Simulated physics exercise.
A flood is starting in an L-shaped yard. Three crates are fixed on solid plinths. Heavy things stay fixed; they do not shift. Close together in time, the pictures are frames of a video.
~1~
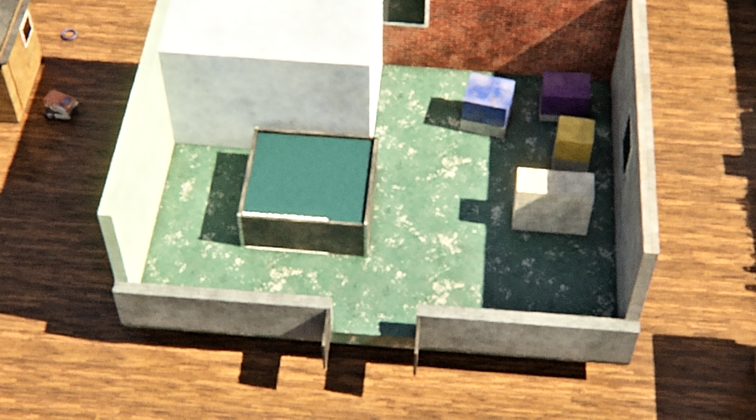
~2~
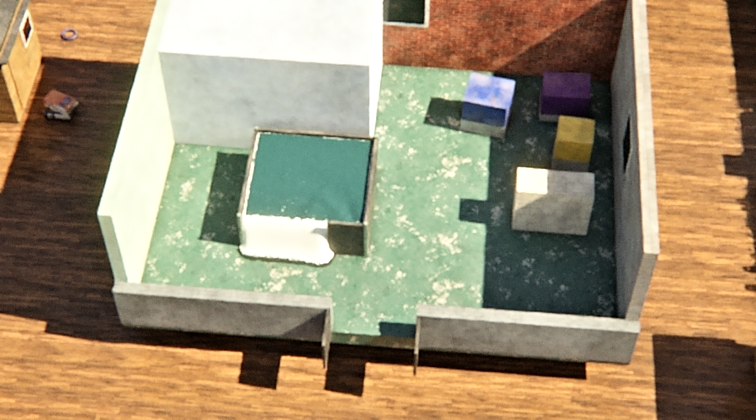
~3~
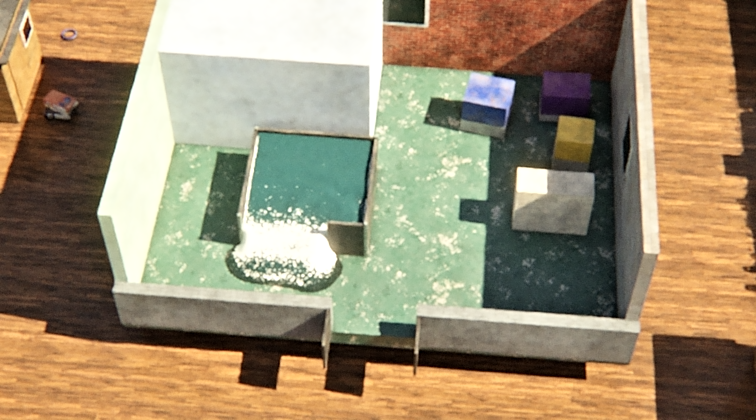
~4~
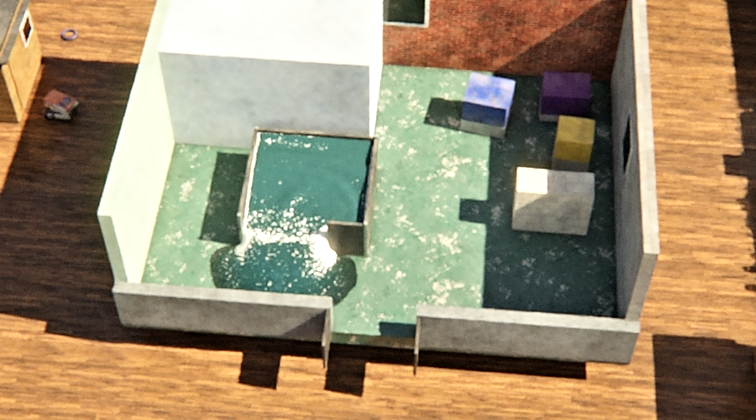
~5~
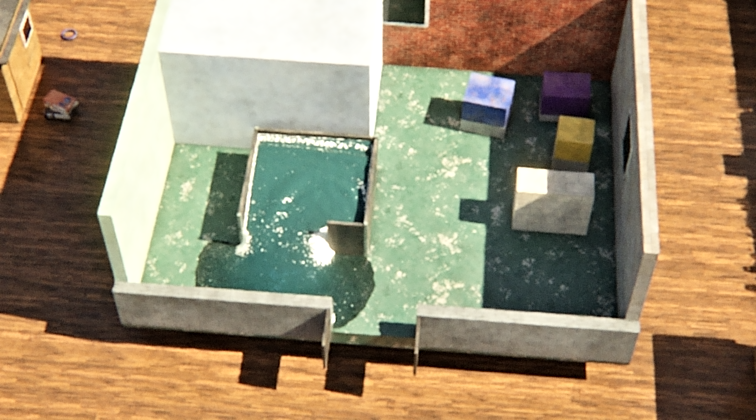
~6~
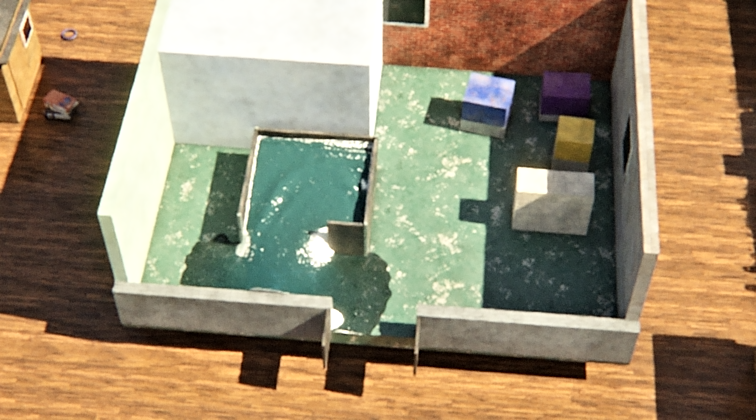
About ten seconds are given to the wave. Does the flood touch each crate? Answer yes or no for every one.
Blue crate: No; yellow crate: No; purple crate: No.
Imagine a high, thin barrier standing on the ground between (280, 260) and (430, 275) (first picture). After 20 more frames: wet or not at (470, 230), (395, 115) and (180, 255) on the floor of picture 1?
The first point comes out inundated, the next unwetted, the last inundated.
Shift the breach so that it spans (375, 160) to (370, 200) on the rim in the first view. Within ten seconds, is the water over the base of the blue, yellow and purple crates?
As I see it, blue is not reached, yellow is not reached and purple gets reached.
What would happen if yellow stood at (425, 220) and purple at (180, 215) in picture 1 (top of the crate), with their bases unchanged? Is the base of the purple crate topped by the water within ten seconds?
Simply put, the purple crate is drenched.
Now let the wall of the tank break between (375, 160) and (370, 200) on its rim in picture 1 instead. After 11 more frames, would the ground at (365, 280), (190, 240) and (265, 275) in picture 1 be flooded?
Unwetted / unwetted / unwetted.
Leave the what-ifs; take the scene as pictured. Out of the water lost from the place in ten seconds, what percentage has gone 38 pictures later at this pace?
My estimate is roughly 75 percent.
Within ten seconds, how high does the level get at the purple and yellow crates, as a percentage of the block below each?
I'd put it at some 60 % for one and some 30 % for the other, in that order.
A moment on, water covers 15 % of the floor; the blue crate not reached, the yellow crate not reached, the purple crate not reached.
Next, water covers 35 % of the floor; the blue crate not reached, the yellow crate not reached, the purple crate not reached.
Then, water covers 60 % of the floor; the blue crate not reached, the yellow crate not reached, the purple crate not reached.
Later, water covers 80 % of the floor; the blue crate water round its plinth, the yellow crate water round its plinth, the purple crate water round its plinth.
In the end, water covers 90 % of the floor; the blue crate stayed above the water, the yellow crate stayed above the water, the purple crate stayed above the water.
